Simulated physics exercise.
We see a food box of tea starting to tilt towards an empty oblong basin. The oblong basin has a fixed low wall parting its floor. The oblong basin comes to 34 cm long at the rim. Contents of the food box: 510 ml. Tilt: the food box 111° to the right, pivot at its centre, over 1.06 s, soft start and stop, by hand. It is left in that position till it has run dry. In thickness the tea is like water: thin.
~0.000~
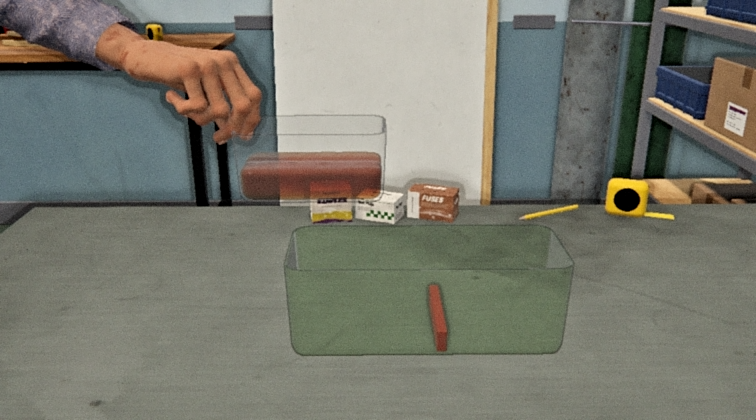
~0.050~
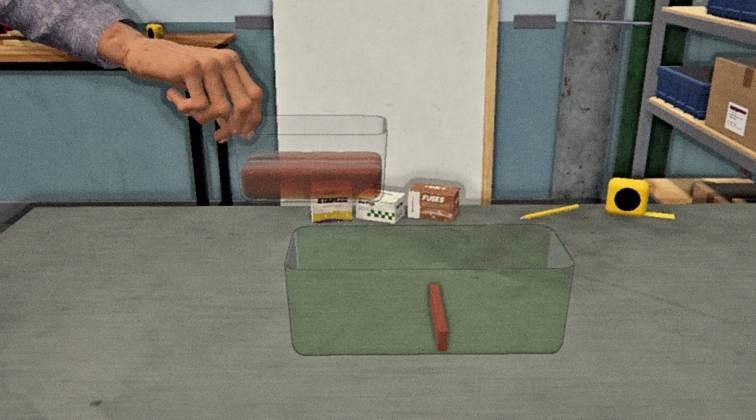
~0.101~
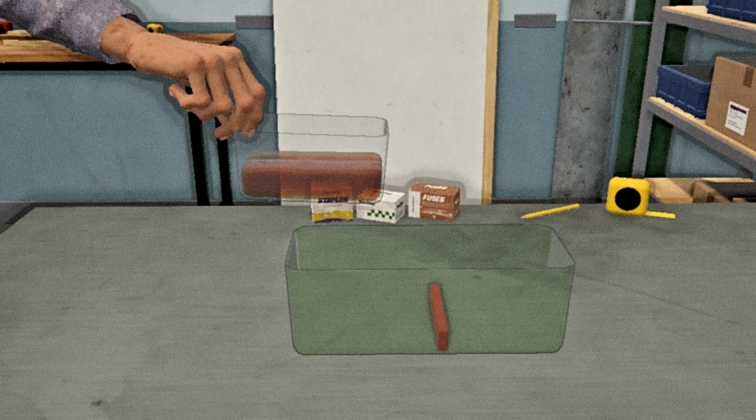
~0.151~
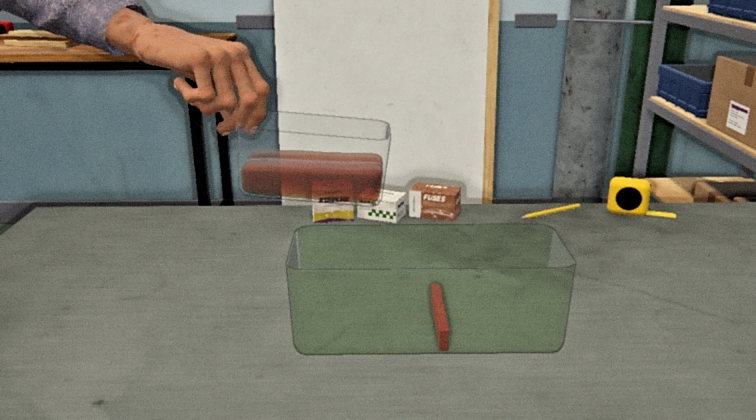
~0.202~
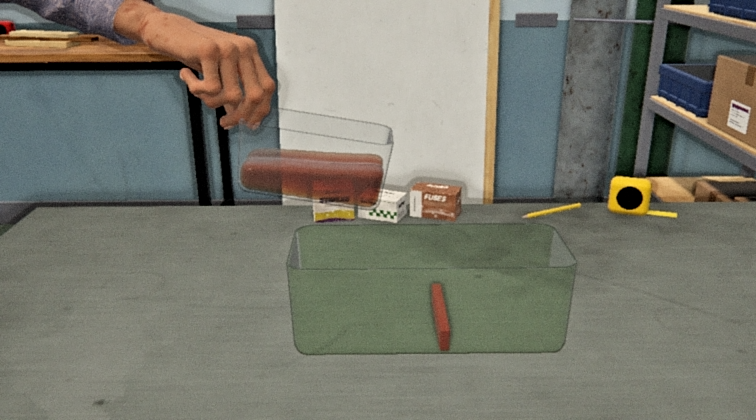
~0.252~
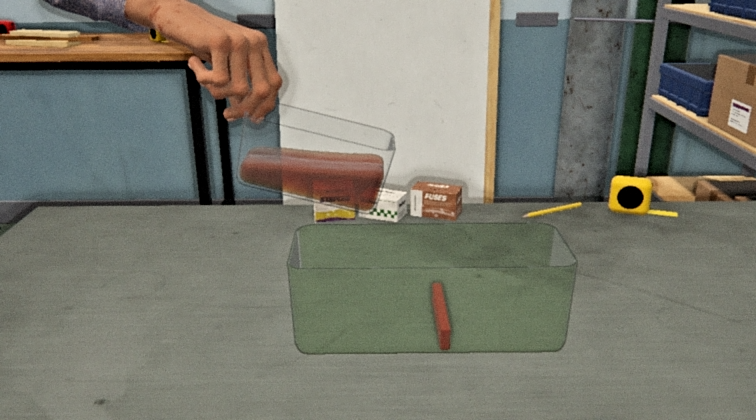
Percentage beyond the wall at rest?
14 per cent.
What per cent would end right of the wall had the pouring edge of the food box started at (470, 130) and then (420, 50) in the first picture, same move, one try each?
85 per cent first, 55 per cent second.
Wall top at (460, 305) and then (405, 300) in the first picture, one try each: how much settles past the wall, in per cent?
10 per cent first, 50 per cent second.
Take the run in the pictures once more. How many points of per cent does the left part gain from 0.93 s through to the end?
Roughly 14 in a hundred.
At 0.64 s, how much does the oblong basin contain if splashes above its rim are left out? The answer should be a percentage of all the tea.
Roughly 16 per cent.
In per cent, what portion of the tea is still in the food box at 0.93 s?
Close to 12 in a hundred.
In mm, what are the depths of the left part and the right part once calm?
20 mm left, 4 mm right.
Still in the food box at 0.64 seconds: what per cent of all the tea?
52 %.
After 0.64 s the tilt is 74° and 51 per cent is still to pour, 16 is left of the wall and 0 right of it.
After 0.93 s the tilt is 107° and 11 per cent is still to pour, 71 is left of the wall and 10 right of it.
After 1.23 s the tilt is 111° and 0 per cent is still to pour, 85 is left of the wall and 14 right of it.
After 1.56 s the tilt is 111° and 0 per cent is still to pour, 85 is left of the wall and 14 right of it.
In the end 85 per cent lies left of the wall, 14 right of it and 1 outside.
